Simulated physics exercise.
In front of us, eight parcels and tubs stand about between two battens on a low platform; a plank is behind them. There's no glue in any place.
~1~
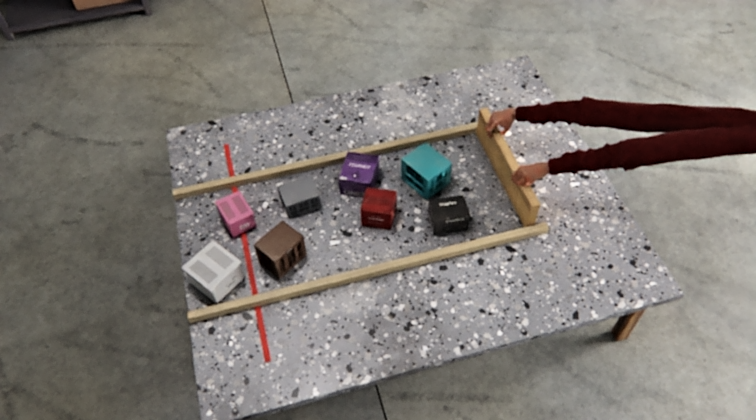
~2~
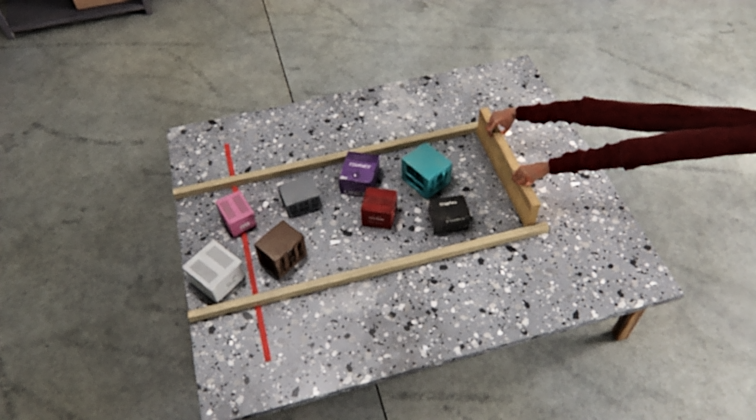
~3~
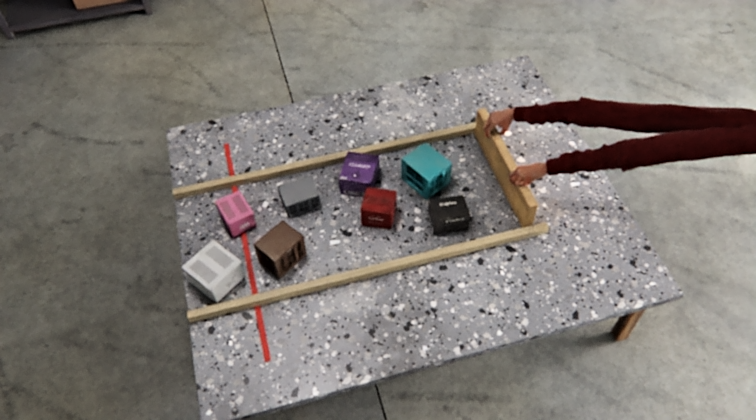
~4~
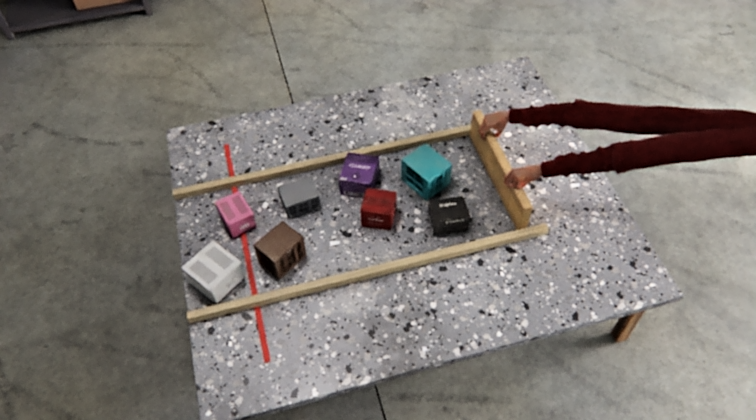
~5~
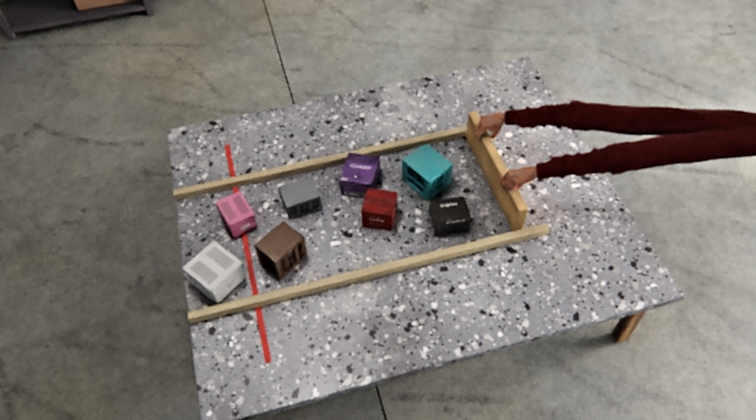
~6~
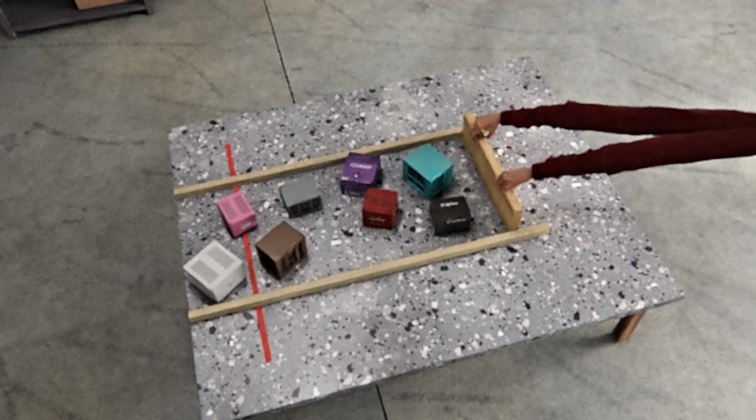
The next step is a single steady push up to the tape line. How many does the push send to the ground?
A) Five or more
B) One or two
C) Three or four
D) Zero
Answer: C.
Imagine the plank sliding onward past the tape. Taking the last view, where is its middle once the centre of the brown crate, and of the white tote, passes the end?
The middle would be close to (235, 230) and then close to (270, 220).
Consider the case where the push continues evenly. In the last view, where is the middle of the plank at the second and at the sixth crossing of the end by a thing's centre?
The middle sits near (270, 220) at the first moment and near (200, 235) at the second.
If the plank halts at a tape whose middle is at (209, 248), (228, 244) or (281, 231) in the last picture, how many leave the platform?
Try 1: 5; try 2: 5; try 3: 1.
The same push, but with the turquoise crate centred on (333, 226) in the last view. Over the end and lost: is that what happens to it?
In that case it holds its spot.
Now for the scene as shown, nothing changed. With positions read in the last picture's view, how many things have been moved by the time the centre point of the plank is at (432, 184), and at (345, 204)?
The count reaches 2 first and 6 second.
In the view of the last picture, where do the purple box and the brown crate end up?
I'd put one close to (187, 214) and the other close to (197, 286).
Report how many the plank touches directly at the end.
2 of them.
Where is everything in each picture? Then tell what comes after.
White tote (215, 272); pink tote (236, 215); brown crate (281, 250); plank (506, 166); tape (244, 240), in the first frame.
Pink tote (236, 214); plank (506, 166), in the second frame.
Brown crate (281, 249); red box (379, 208), in the third frame.
White tote (215, 273); black box (448, 216), in the fourth frame.
Pink tote (237, 215); purple box (360, 176), in the fifth frame.
White tote (216, 272); pink tote (237, 214); brown crate (282, 250); plank (490, 171); tape (246, 239), in the sixth frame.
Soon after, none off yet; white tote at rest near (216, 272); pink tote at rest near (237, 214); brown crate at rest near (282, 250).
Then, none off yet; white tote at rest near (216, 272); pink tote moved about its own width near (209, 220); brown crate moved a little near (277, 253).
By the end, the number that fall off is three or four; fallen, grey crate, pink tote and white tote.
